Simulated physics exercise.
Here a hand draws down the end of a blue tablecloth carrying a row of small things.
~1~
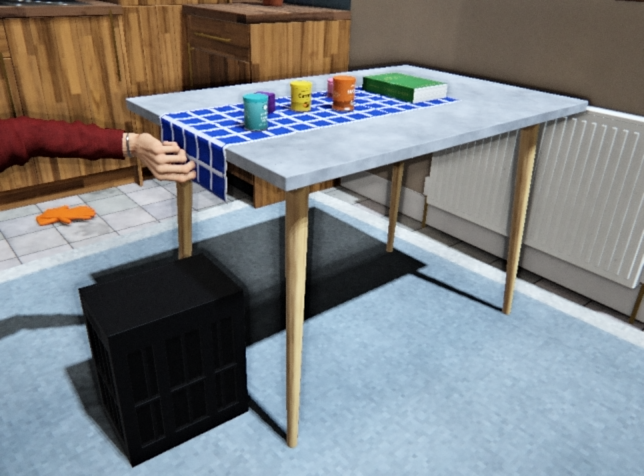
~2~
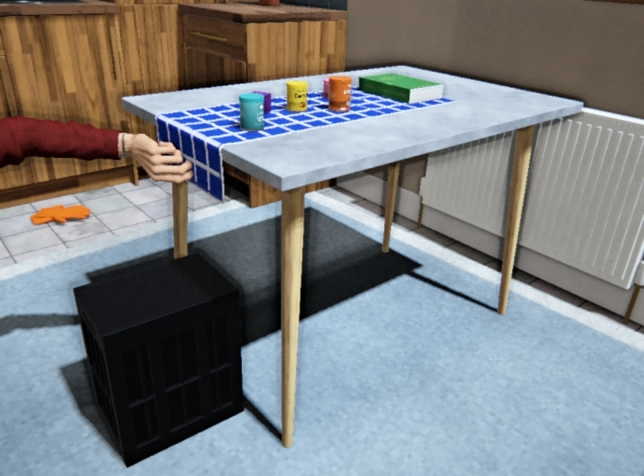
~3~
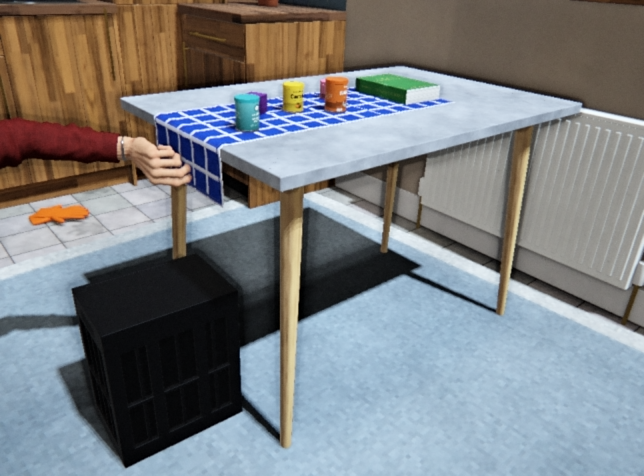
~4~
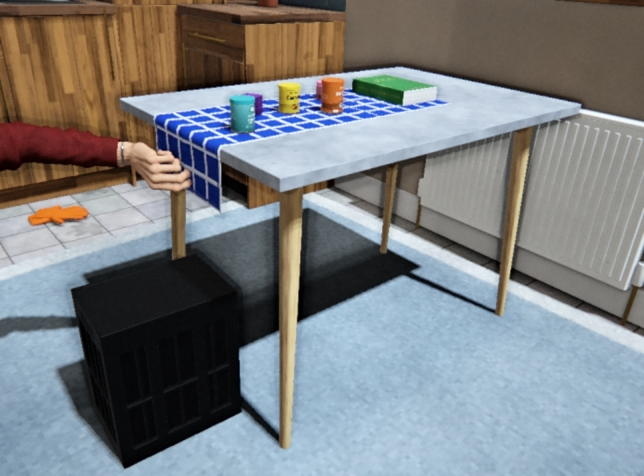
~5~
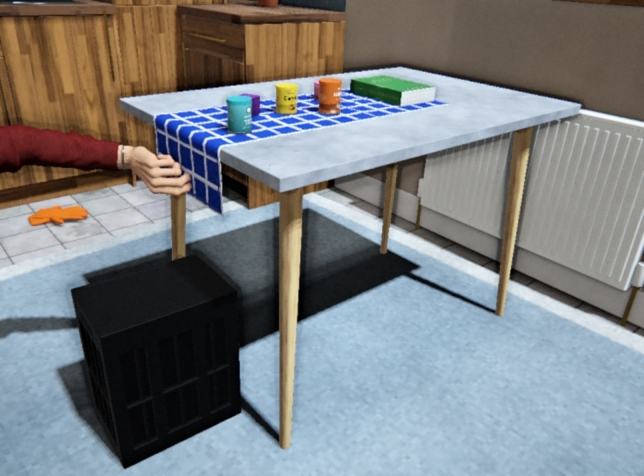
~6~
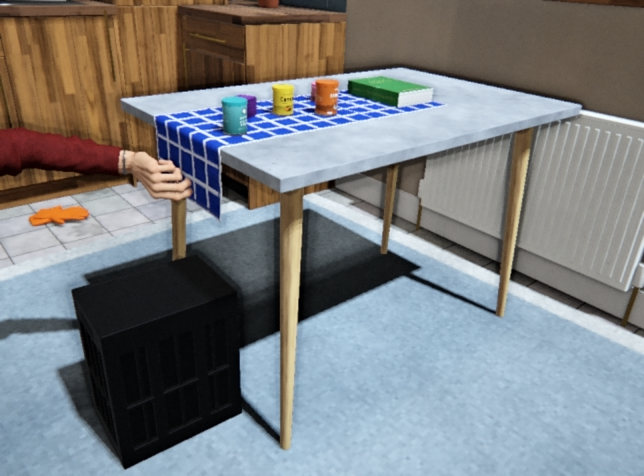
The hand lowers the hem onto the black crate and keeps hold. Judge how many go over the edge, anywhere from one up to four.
The answer is two.
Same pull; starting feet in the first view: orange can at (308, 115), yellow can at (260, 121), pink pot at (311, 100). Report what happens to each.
Outcome: Orange can stays aboard, yellow can falls away, pink pot stays aboard.
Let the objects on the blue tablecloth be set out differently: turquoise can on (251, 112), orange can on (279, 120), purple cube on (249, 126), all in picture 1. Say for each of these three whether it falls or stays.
The turquoise can is off the top, the orange can is off the top and the purple cube is off the top.
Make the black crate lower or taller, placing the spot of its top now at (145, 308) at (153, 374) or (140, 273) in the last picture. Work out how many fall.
Then 4 and 1.
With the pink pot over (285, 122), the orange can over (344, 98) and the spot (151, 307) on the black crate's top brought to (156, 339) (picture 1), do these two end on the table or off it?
Result: Pink pot gone, orange can still there.
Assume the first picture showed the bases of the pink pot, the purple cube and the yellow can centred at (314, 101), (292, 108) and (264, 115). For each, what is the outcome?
Outcome: Pink pot keeps its perch; purple cube keeps its perch; yellow can is gone.
A little later, hem near (192, 253); turquoise can gone.
Next, hem on the crate; turquoise can and purple cube gone.
When it is over, hem on the crate; turquoise can and purple cube gone. Over the edge go two.
